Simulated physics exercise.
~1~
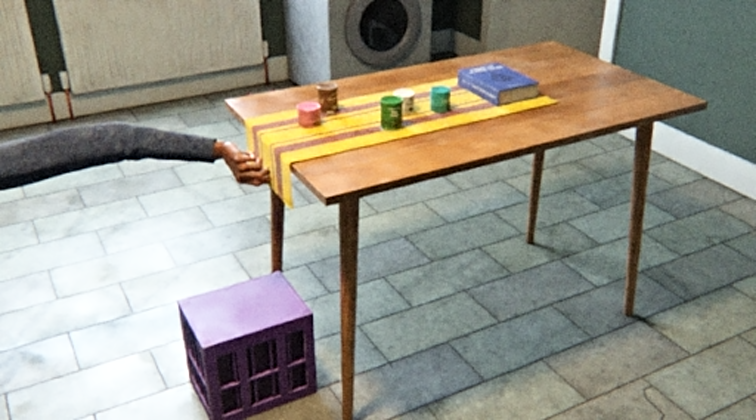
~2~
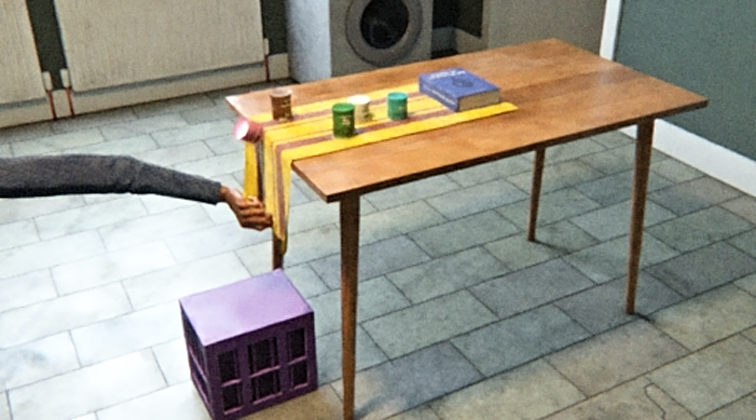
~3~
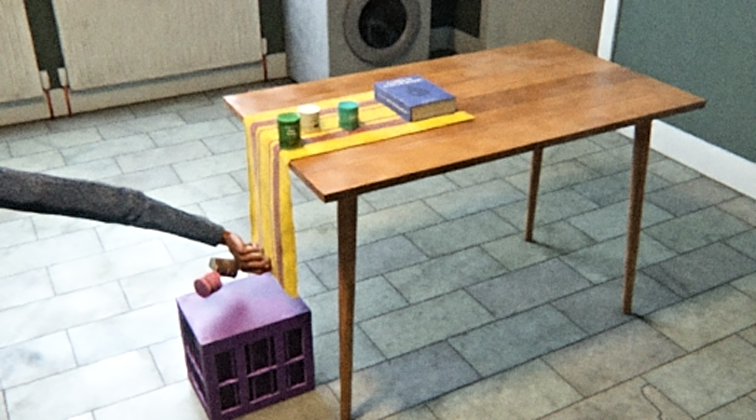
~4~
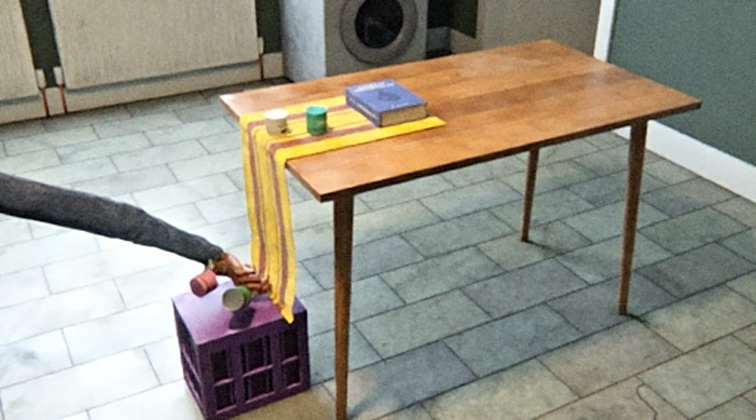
In a grey-tiled room, a hand pulls a yellow striped cloth down over the left end of a wooden table, carrying a pink pot, a brown can and then a green can off towards the purple crate, while the white and turquoise pots and blue book remain on top.
